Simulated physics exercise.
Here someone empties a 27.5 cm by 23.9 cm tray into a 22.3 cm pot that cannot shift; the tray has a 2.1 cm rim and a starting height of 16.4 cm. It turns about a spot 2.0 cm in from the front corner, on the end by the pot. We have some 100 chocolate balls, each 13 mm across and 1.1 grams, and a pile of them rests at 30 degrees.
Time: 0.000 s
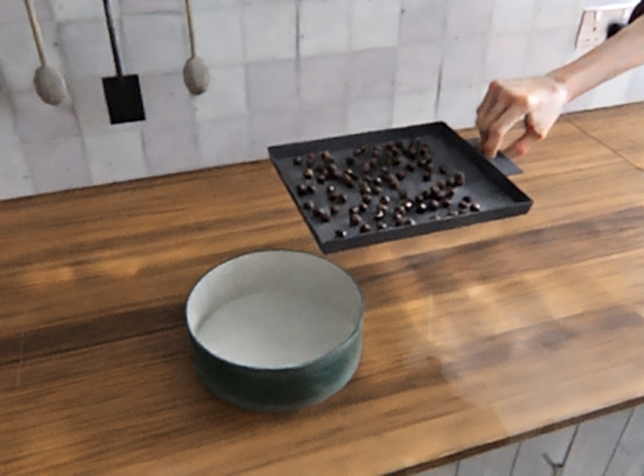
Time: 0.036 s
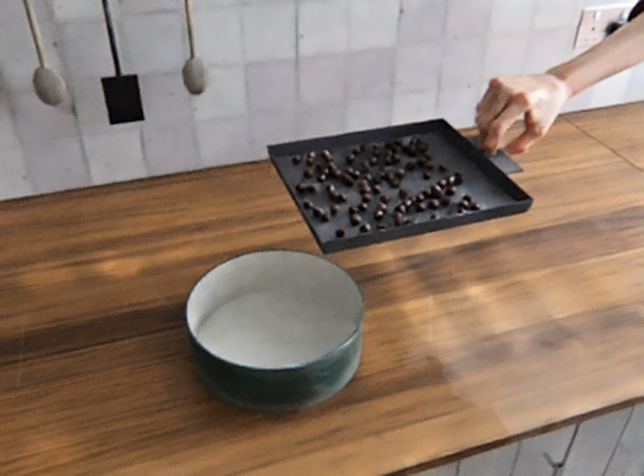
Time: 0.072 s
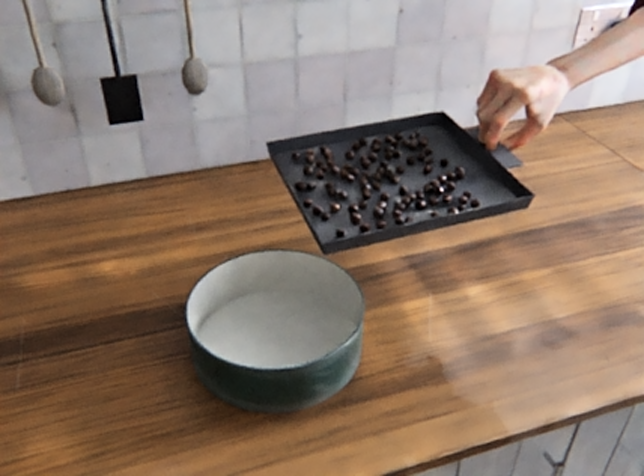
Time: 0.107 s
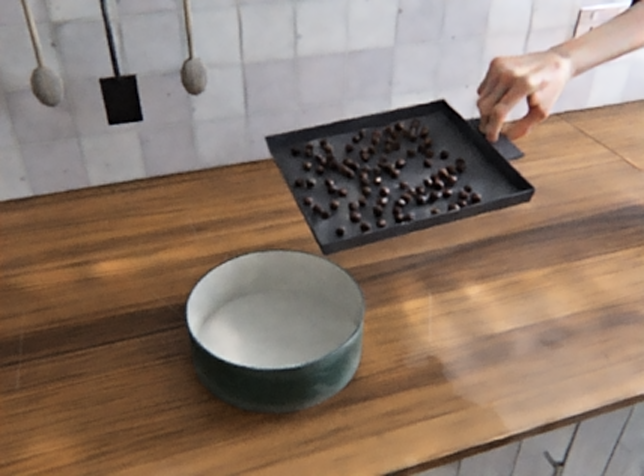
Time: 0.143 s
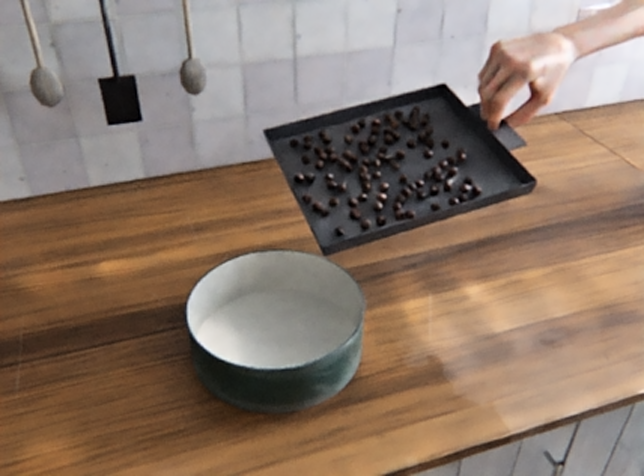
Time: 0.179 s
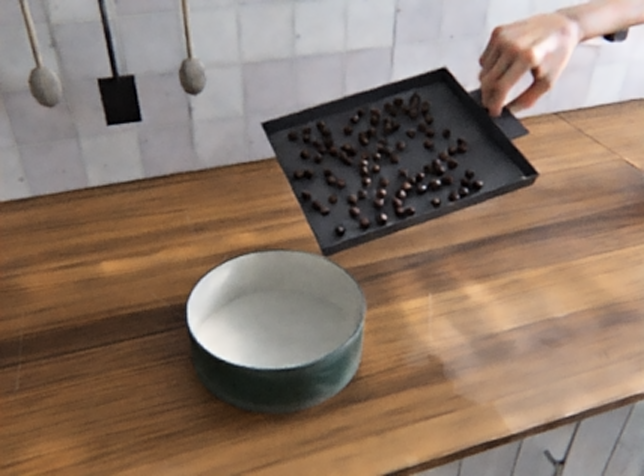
On a wooden kitchen counter, a hand tilting a dark tray of small brown balls beside a round green pot.
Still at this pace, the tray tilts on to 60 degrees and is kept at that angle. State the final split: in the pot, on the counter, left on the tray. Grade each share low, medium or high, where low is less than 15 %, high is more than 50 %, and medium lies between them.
Shares - pot: Medium, counter: Low, tray: High.
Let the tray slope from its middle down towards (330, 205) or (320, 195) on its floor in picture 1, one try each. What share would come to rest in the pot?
Around 25 % for the first direction, around 5 % for the second.
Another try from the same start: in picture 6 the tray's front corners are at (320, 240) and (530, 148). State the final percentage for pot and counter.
Split: Pot = 5, counter = 10.
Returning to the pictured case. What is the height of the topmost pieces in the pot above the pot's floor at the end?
Measured height: Approx. 1.5 cm.
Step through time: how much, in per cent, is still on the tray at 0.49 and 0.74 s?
I'd say roughly 100, then roughly 75.
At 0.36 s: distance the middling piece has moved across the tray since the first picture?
About 3 cm.
After 0.36 s, tilt 38 degrees; the tray holds 100 %, the pot 0 %.
Then, at 0.49 s, tilt 55 degrees; the tray holds 100 %, the pot 0 %.
After 0.74 s, tilt 60 degrees; the tray holds 75 %, the pot 5 %.
By 1.6 s all is still; pot 25 %, counter 5 %, tray 65 %.
